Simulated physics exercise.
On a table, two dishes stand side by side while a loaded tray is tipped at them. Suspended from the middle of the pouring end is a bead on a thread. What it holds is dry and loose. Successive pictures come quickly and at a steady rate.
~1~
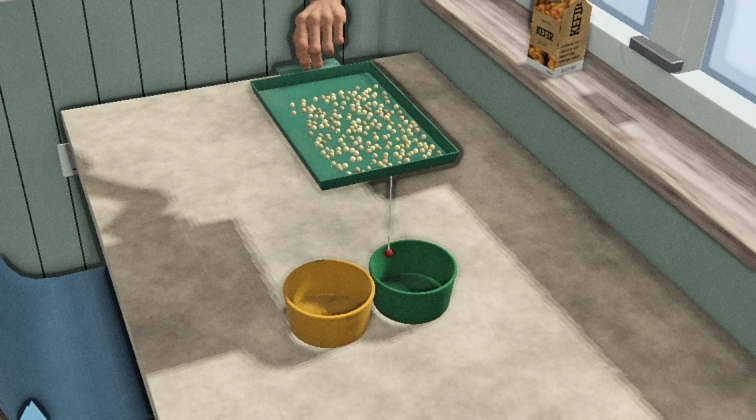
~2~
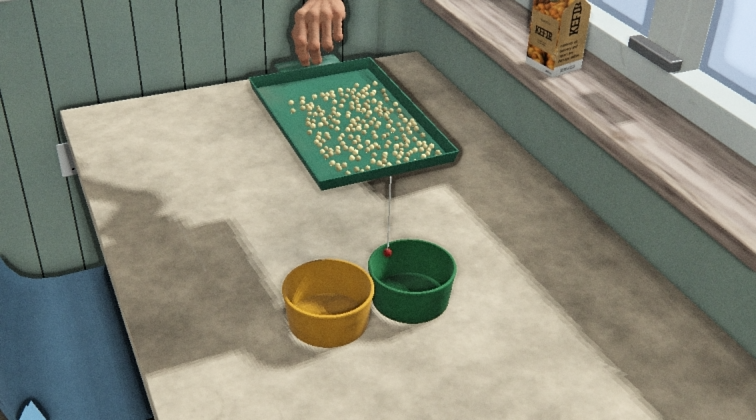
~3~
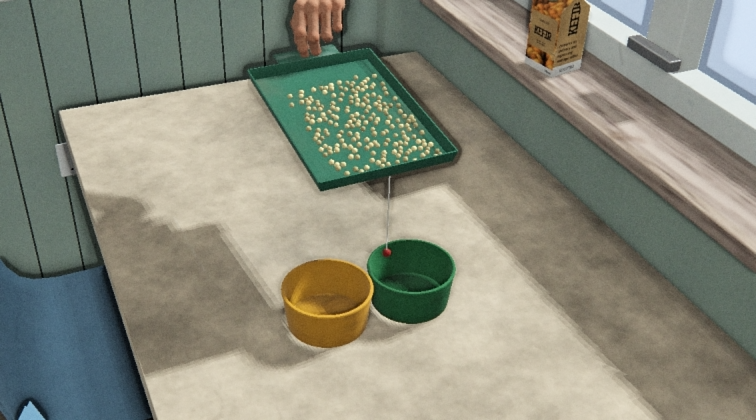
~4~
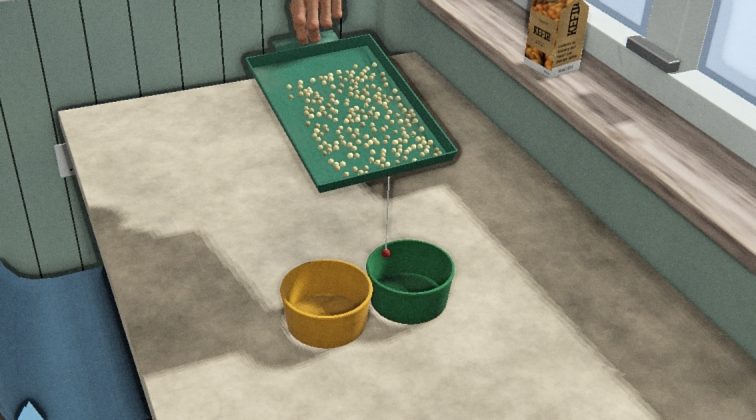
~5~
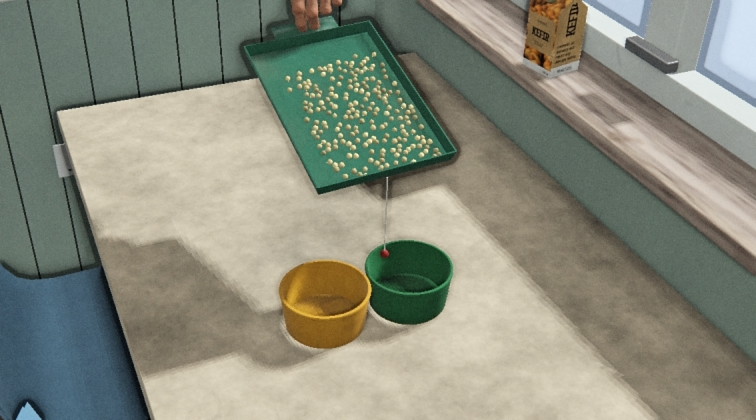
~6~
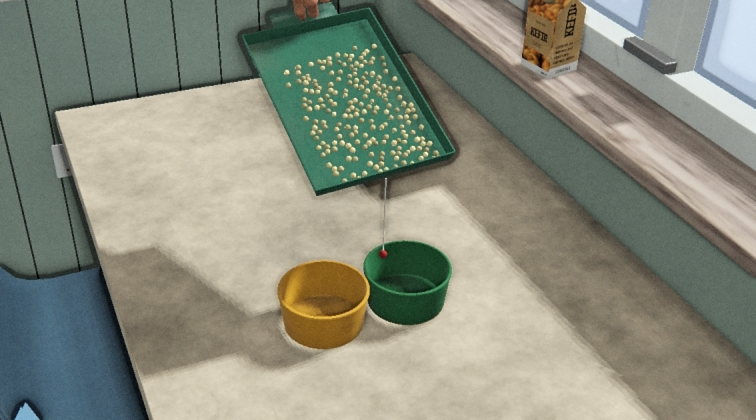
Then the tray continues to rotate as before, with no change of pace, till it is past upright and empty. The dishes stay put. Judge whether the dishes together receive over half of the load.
They receive over half of it.
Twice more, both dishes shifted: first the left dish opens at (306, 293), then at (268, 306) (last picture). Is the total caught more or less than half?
Together the dishes get beyond half first, then beyond half.
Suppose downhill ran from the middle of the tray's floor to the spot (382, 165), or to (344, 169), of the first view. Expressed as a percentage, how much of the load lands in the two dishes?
70 % and 100 %.
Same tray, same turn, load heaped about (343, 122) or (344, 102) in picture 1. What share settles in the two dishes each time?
Respectively 80 and 80 in a hundred.
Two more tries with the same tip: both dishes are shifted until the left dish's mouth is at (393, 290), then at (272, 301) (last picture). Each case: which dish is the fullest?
Well, first the dish at left, then the dish at right.
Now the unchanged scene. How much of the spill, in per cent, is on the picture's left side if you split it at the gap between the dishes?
It comes to about 40 percent.
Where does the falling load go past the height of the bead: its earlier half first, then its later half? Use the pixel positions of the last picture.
(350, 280), then (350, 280).
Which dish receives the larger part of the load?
The one in question is the left-side one.
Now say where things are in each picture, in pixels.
The first picture shows corners of the pouring end near (322, 179) and (455, 151), level; middle of the load near (367, 128), soya beans; left dish near (345, 328); right dish near (431, 305); bead on its thread near (388, 253).
The second picture shows corners of the pouring end near (322, 179) and (454, 150), level; middle of the load near (366, 127).
The third picture shows corners of the pouring end near (321, 180) and (454, 150), tipped barely, lowest at the left corner; middle of the load near (366, 123).
The fourth picture shows corners of the pouring end near (320, 182) and (453, 150), tipped a little, lowest at the left corner; middle of the load near (365, 118).
The fifth picture shows corners of the pouring end near (319, 185) and (452, 150), tipped a little, lowest at the left corner; middle of the load near (364, 114).
The sixth picture shows corners of the pouring end near (318, 187) and (451, 150), tipped clearly, lowest at the left corner; middle of the load near (364, 112), all but a few on the move; left dish near (340, 329); right dish near (426, 306).
Shortly afterwards, tray tipped steeply; the bulk on the tray; a little in the left dish; only a few outside both; a little in the air.
Next, tray tipped past a quarter turn; only a few on the tray; near half in the left dish; a little in the right dish; a little outside both; near a quarter in the air.
Some moments later, tray tipped past a quarter turn; near two thirds in the left dish; near a quarter in the right dish; a little outside both.
In the end, tray tipped past a quarter turn; near two thirds in the left dish; near a quarter in the right dish; a little outside both.
